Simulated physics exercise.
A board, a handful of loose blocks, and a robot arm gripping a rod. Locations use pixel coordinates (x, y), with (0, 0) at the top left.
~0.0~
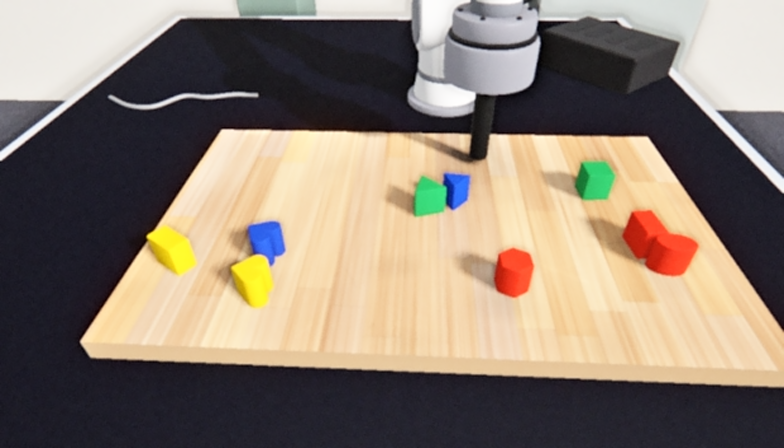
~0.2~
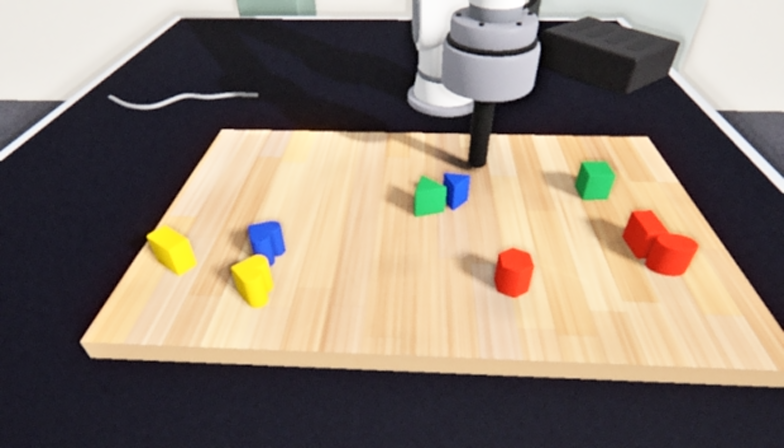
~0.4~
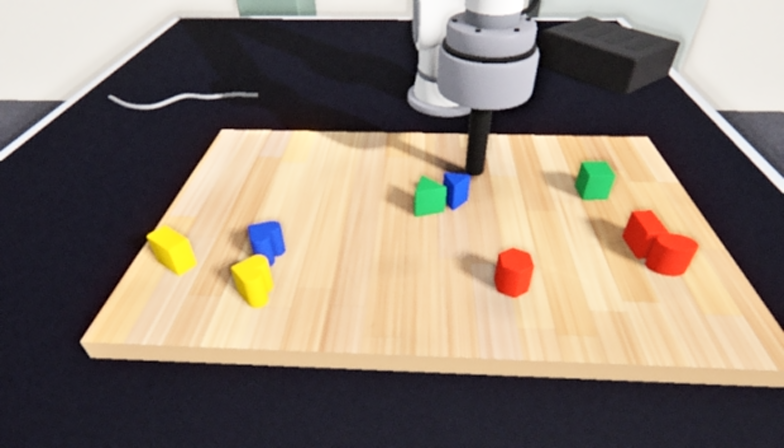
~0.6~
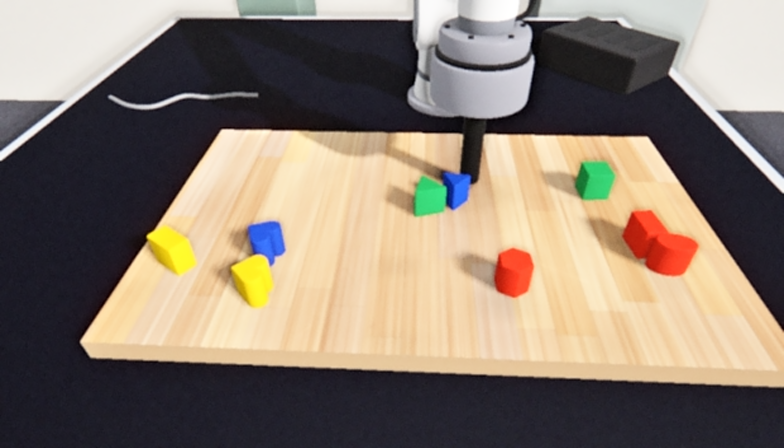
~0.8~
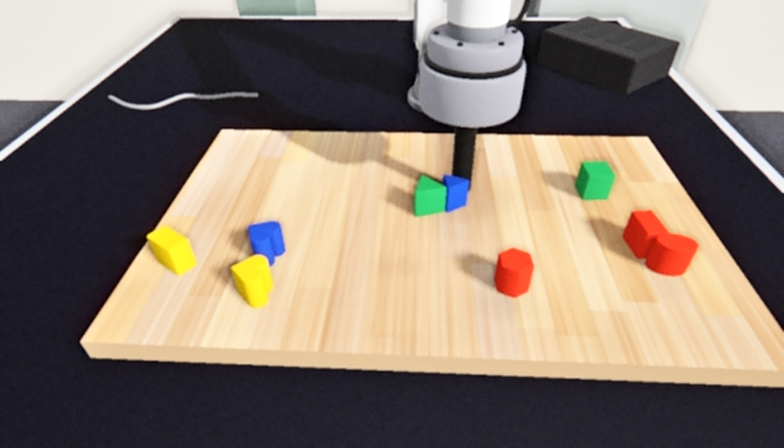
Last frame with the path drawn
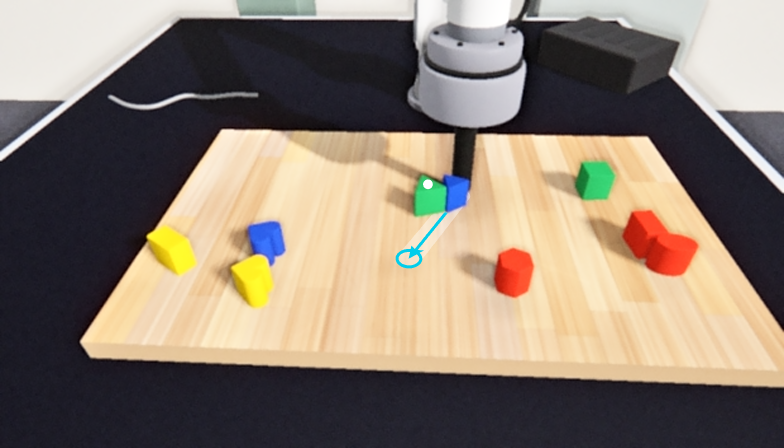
A robot arm holding a black rod stands over the far side of a pale wooden board on a dark table, viewed from the front and slightly above. Two yellow blocks and a blue one sit left, touching green and blue blocks near the middle, and three red and one green right. The rod moves slightly nearer and left to the central blue block, while the camera stays still.
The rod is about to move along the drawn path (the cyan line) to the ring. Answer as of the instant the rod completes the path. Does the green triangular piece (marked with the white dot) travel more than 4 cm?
I expect not.
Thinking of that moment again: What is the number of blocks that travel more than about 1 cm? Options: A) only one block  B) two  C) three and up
The correct letter is B.
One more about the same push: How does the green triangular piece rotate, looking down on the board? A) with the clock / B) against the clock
Letter A.
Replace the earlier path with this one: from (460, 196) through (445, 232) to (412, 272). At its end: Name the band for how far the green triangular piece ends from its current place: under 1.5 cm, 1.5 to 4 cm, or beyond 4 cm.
The answer here is less than 1.5 cm.
Drawn move, in a line from (460, 196) to (409, 259); the dot is on the green triangular piece.
The first path, step by step. One third of the way, rod (445, 208); green triangular piece (420, 190), turned 65° clockwise; blue triangular piece (435, 200), turned 25° clockwise.
Two thirds of the way, rod (428, 229); green triangular piece (418, 190), turned 75° clockwise; blue triangular piece (413, 219), turned 30° clockwise.
At the end, rod (409, 252); green triangular piece (418, 190), turned 75° clockwise; blue triangular piece (388, 237), turned 55° clockwise.
